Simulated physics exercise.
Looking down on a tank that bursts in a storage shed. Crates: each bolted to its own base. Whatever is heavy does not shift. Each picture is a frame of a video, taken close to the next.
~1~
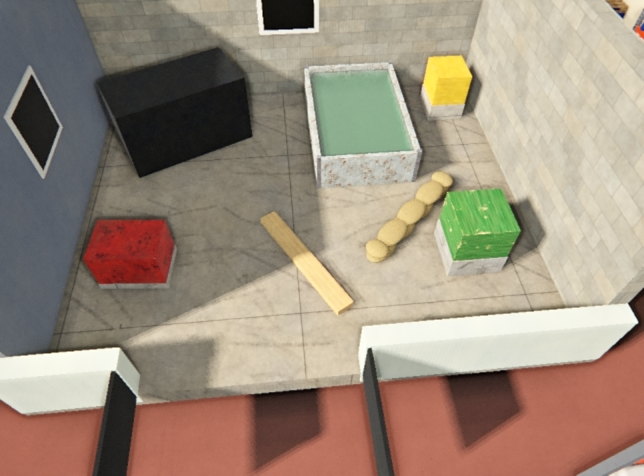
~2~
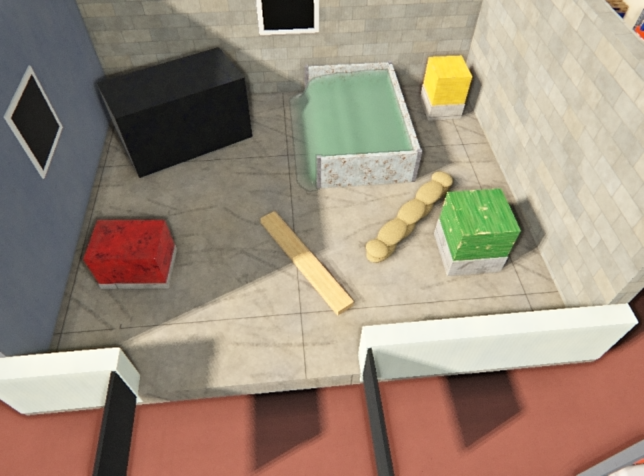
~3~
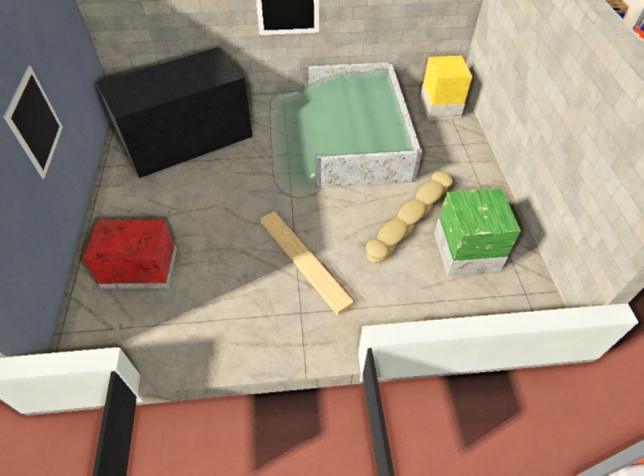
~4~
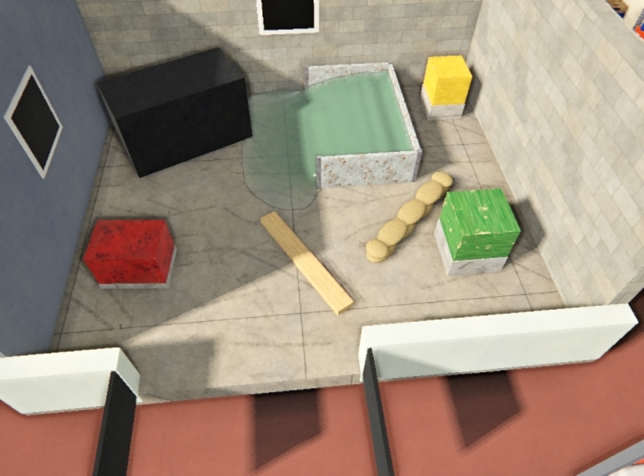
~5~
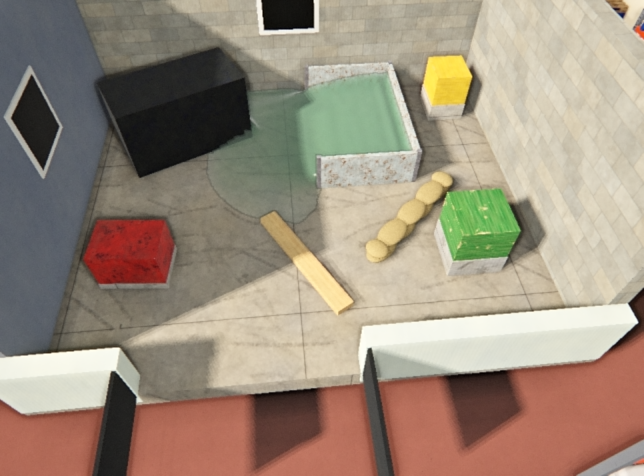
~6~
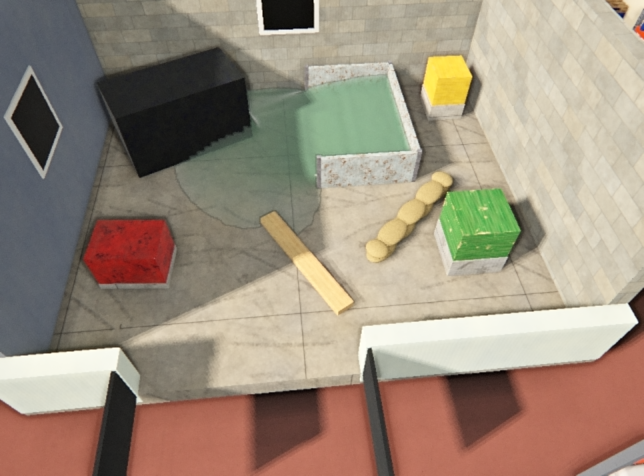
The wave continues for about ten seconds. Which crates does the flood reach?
Outcome: Looks like the green crate is out of reach of the water. Looks like the red crate is within reach of the water. Looks like the yellow crate is out of reach of the water.
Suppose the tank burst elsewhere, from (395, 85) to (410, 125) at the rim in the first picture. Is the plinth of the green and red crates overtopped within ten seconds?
My take: The green crate stays clear, while the red crate stays clear.
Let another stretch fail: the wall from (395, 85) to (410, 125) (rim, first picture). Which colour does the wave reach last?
The red crate.
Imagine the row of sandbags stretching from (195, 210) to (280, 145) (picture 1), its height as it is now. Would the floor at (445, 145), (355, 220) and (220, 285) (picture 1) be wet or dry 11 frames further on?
First spot spared, second spared, third inundated.
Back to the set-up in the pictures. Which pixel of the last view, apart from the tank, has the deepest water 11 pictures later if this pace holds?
I'd point to (77, 248).
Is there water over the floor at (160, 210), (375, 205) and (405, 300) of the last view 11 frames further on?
First inundated, second spared, third spared.
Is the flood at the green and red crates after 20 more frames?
Note - green spared, red hit.
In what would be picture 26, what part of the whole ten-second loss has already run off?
It comes to around 0 per cent.
A moment on, water covers 30 % of the floor; the green crate not reached, the red crate water round its plinth, the yellow crate not reached.
Next, water covers 40 % of the floor; the green crate not reached, the red crate water round its plinth, the yellow crate not reached.
Then, water covers 50 % of the floor; the green crate not reached, the red crate water round its plinth, the yellow crate water round its plinth.
Later, water covers 70 % of the floor; the green crate not reached, the red crate water round its plinth, the yellow crate water round its plinth.
In the end, water covers 85 % of the floor; the green crate stayed above the water, the red crate was topped, the yellow crate stayed above the water.
